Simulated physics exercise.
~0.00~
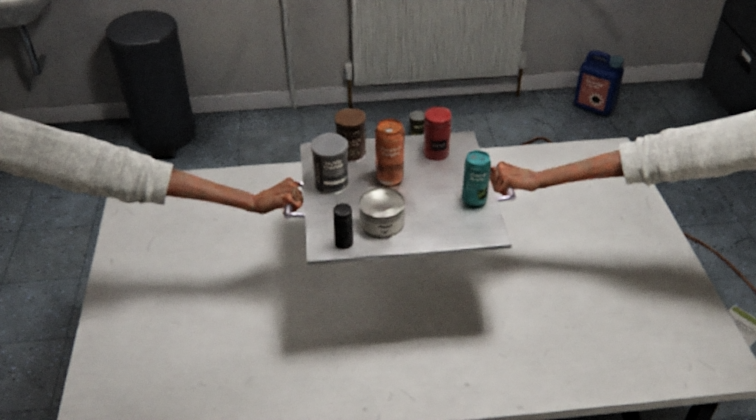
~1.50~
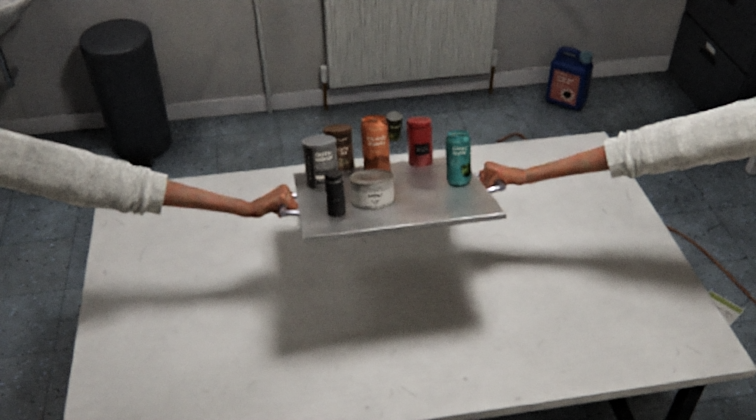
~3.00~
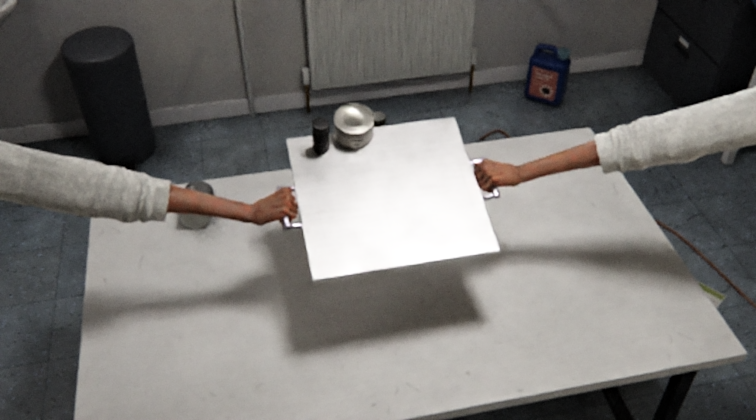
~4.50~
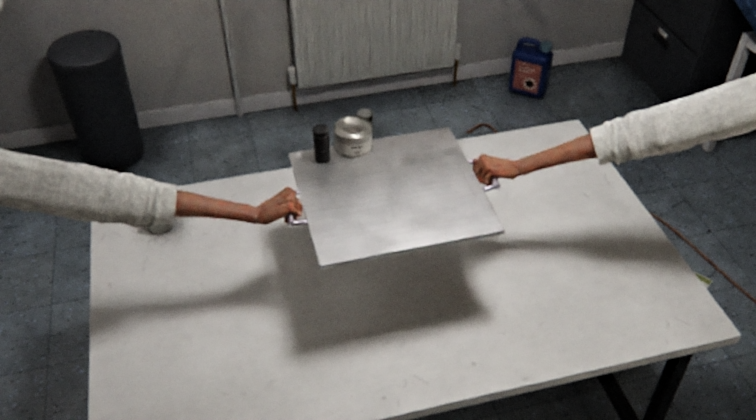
Two hands in pale sleeves hold a flat, rimless tray crowded with tins and jars above a white table, seen from above in a grey room with a radiator and a dark bin. A grey tin, brown tin, orange can and red jar stand towards the back, with a turquoise can at right and a black shaker and pale tub nearer the front. The far edge dips and the containers lean away. The tray swings back the other way, most of its load gone and the grey tin lying on the table. Finally it levels, with only the shaker and tub upright near its far edge.
